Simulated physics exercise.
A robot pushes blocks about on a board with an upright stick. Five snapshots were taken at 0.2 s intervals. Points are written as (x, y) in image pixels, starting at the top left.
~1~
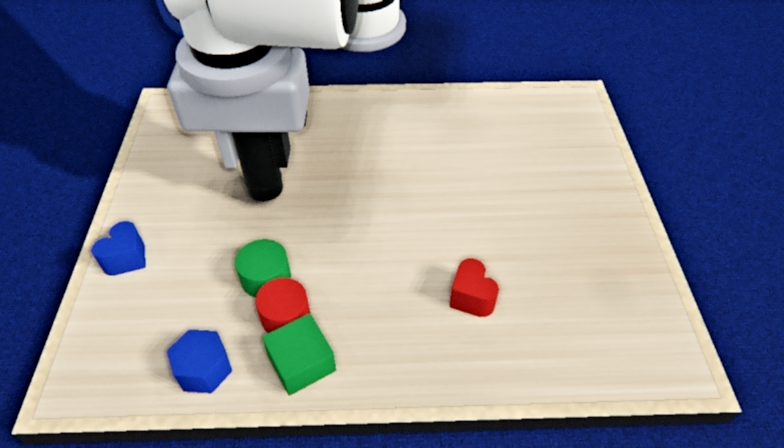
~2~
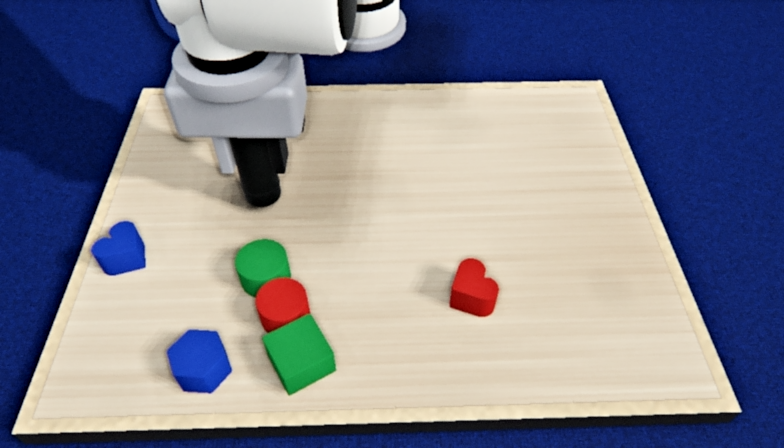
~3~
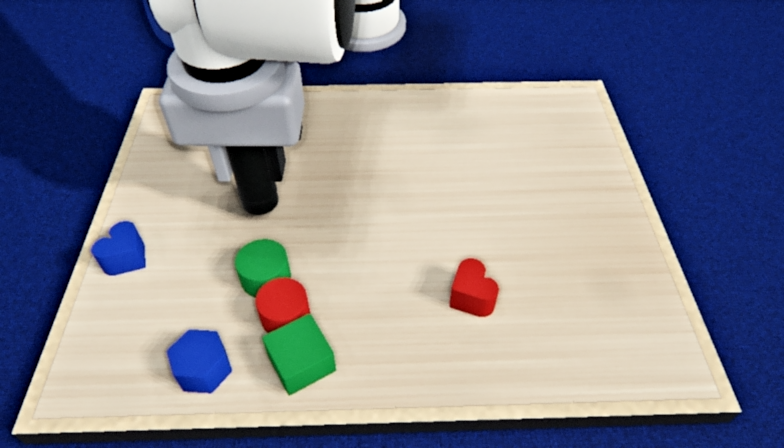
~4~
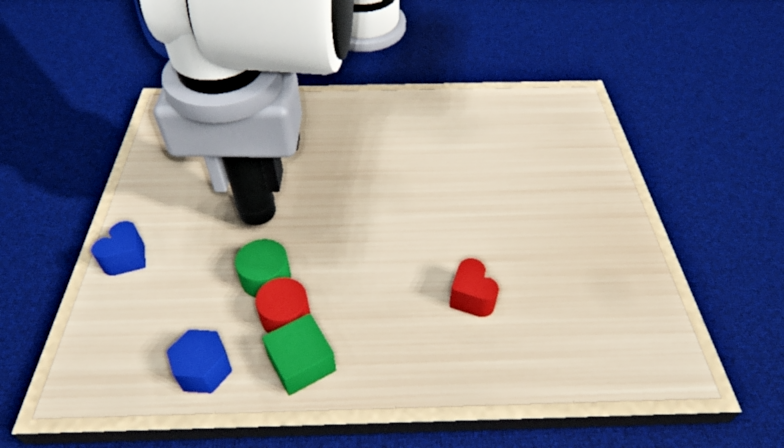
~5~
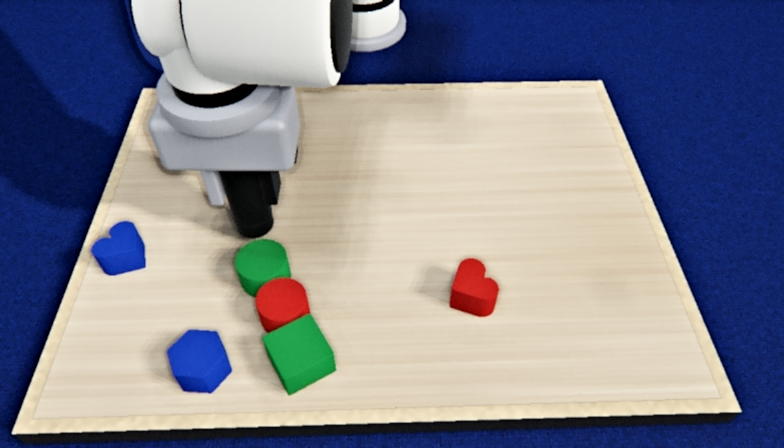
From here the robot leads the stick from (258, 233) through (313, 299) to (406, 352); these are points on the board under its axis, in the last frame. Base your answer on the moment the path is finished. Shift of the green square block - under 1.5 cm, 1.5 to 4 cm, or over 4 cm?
The best fit is 1.5 to 4 cm.
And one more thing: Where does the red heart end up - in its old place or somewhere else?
It is untouched.
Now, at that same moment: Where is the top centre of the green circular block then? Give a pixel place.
It ends at (253, 292).
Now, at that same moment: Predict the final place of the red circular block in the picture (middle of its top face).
Its top centre lands on (270, 334).
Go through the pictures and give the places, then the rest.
Stick's lower end (266, 190); green circular block (261, 259); red circular block (281, 298); green square block (298, 345); red heart (475, 279), in the first frame.
Stick (263, 195); blocks still, in the second frame.
Stick (261, 203); blocks still, in the third frame.
Stick (258, 213); blocks still, in the fourth frame.
Stick (255, 225); green circular block (261, 259); red circular block (281, 298); green square block (298, 345); red heart (475, 279), in the fifth frame.
One third of the way, stick (289, 270); green circular block (254, 291); red circular block (271, 333); green square block (311, 368).
Two thirds of the way, stick (340, 311); green circular block (253, 292); red circular block (270, 334); green square block (311, 368).
At the end, stick (407, 345); green circular block (253, 292); red circular block (270, 334); green square block (311, 368); red heart still.
